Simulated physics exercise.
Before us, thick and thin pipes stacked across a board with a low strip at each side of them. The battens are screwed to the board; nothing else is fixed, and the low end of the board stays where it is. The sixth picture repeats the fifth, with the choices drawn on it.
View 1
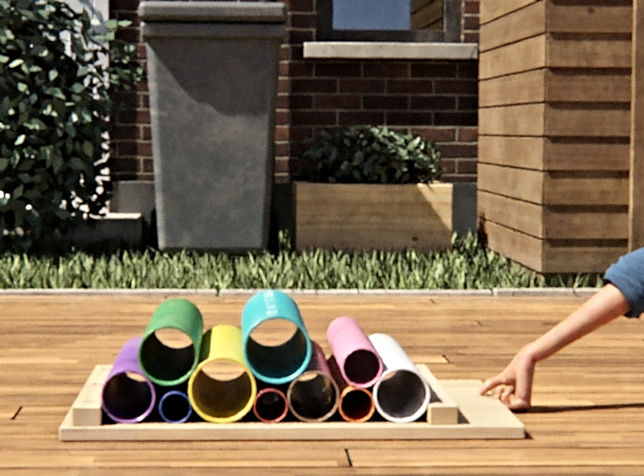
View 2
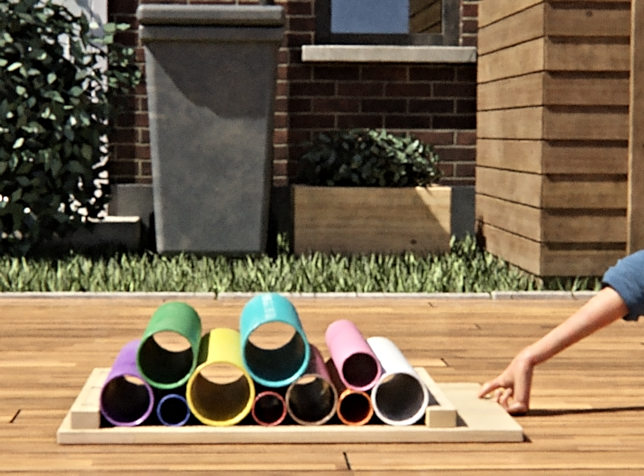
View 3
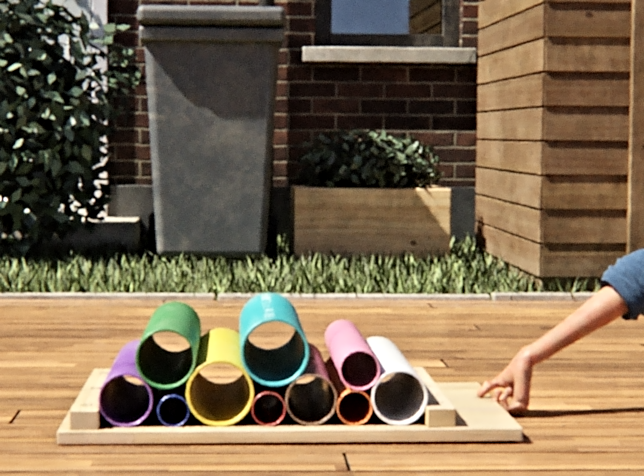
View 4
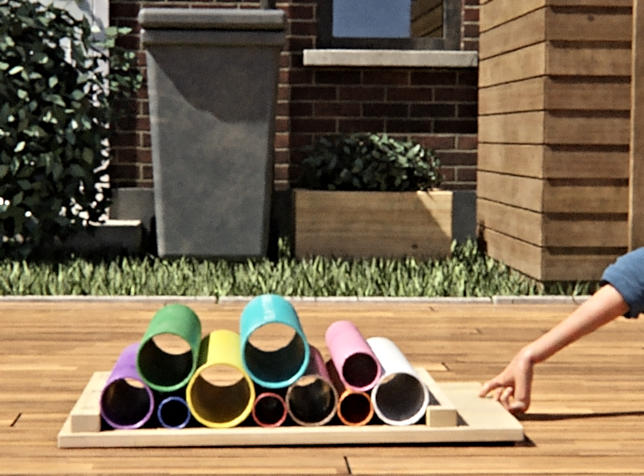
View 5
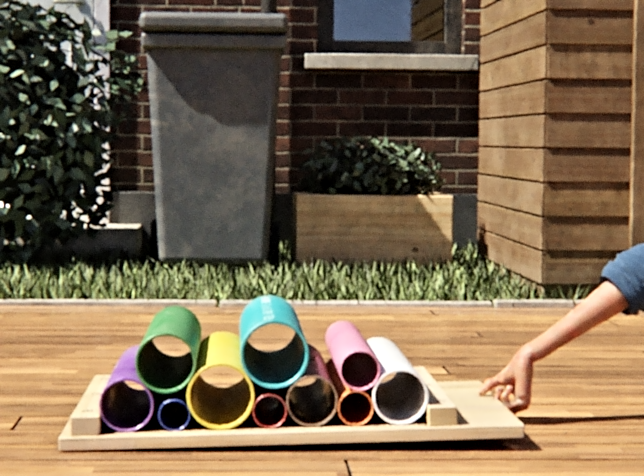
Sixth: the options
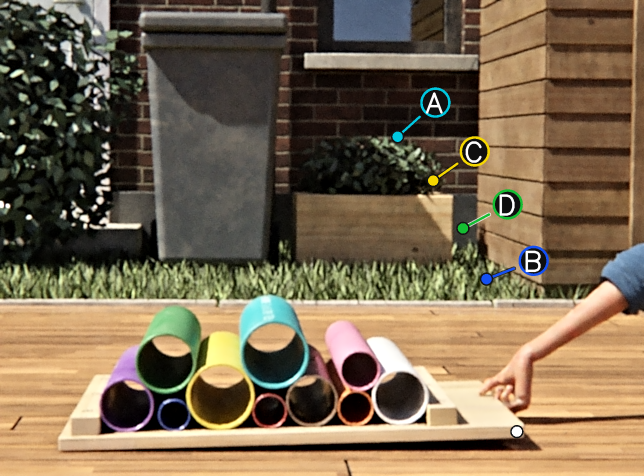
A hand at the right slightly raises that end of a wooden board on a wooden deck, giving it a faint tilt, while the colourful thick and thin pipes stacked between its two end strips keep their places.
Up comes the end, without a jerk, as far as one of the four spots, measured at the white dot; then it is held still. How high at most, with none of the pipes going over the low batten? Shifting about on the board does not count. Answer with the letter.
The last mark within the limit is C.
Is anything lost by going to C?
No.
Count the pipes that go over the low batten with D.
With D, none.
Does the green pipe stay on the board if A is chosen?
No, with A.
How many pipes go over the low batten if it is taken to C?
It comes to none.
On the marked copy, A at (397, 136); B at (487, 279); C at (433, 181); D at (463, 228); the white dot at (517, 432).
Following C. Soon after the start, board at 20°.
Later, board at 35°.
In the end, board at 35°, none over the low batten.
As for the rest, A one over the low batten (green); B none over the low batten; D none over the low batten.
